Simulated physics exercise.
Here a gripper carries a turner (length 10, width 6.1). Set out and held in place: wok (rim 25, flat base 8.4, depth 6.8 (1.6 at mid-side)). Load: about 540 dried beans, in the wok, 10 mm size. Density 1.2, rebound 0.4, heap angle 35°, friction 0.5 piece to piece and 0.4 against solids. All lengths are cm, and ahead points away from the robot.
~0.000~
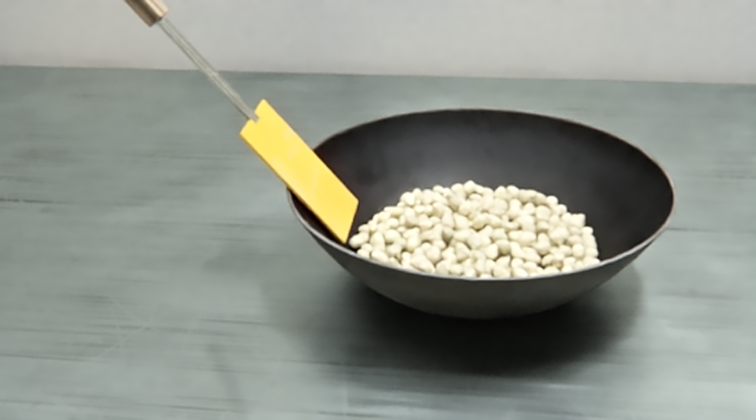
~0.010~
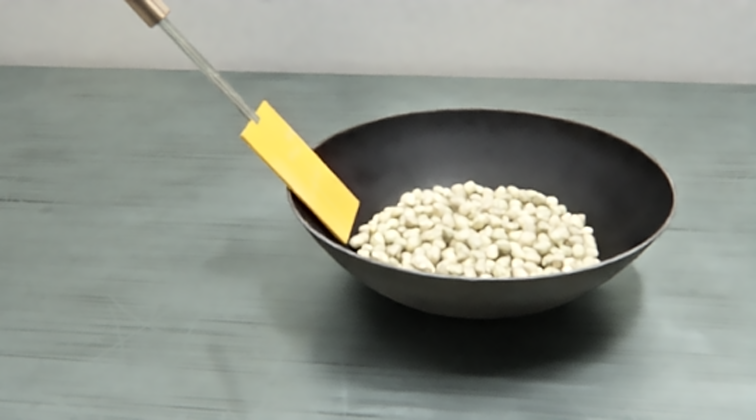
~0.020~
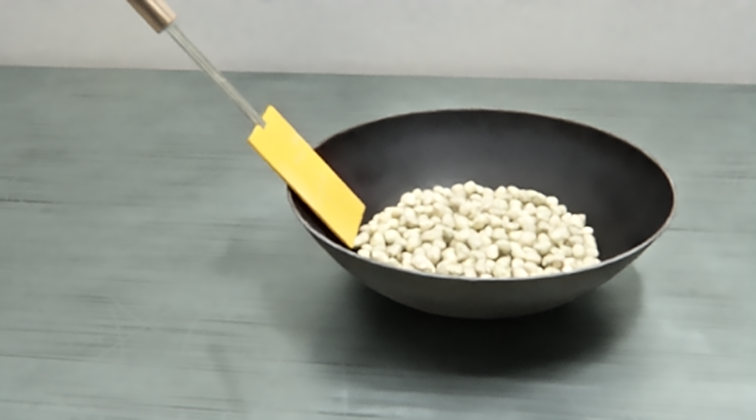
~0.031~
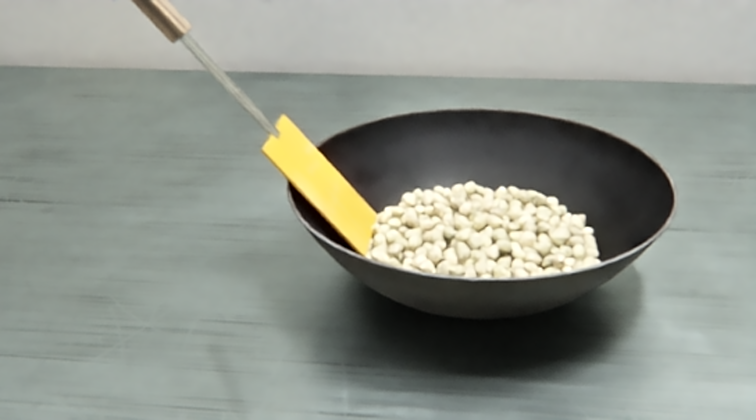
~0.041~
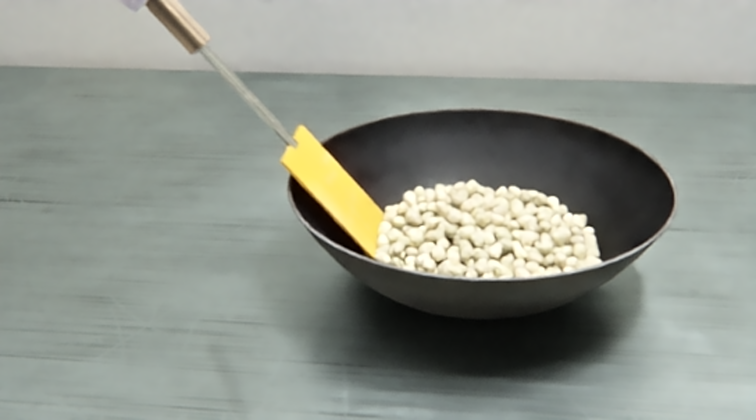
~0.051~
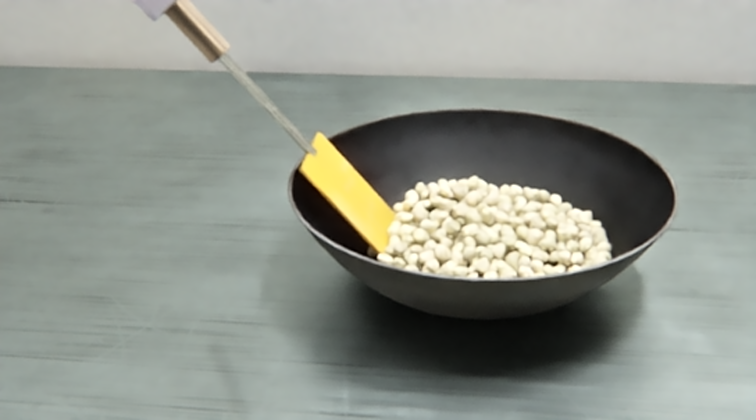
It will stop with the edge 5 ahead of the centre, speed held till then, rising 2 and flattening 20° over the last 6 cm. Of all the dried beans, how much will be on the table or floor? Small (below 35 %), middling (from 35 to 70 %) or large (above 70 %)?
On the table or floor the share is small, below 35 %.
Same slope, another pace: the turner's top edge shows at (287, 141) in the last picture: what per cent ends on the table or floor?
Some 0 per cent.
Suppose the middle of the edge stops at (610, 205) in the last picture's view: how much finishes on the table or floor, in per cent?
Some 35 per cent.
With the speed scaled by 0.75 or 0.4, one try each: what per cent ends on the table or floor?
About 0 and 0 per cent.
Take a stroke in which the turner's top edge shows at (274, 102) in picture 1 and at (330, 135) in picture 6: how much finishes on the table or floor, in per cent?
About 5 per cent.
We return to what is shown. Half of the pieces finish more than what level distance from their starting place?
About 4 cm.
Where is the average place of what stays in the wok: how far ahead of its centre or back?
Some 4.0 cm ahead.
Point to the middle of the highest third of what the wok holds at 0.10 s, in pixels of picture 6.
At about (546, 221).
After 0.08 s, sloping 49°, highest piece 5 above the table; 538 in the wok.
After 0.10 s, sloping 43°, highest piece 7 above the table; 538 in the wok.
After 0.31 s, sloping 30°, highest piece 8 above the table; 525 in the wok, 9 on the table or floor, 4 on the blade or in flight.
After 1.36 s, sloping 30°, highest piece 7 above the table; 524 in the wok, 14 on the table or floor.
In the end, 524 in the wok, 14 on the table or floor. That is 3 % on the table or floor.
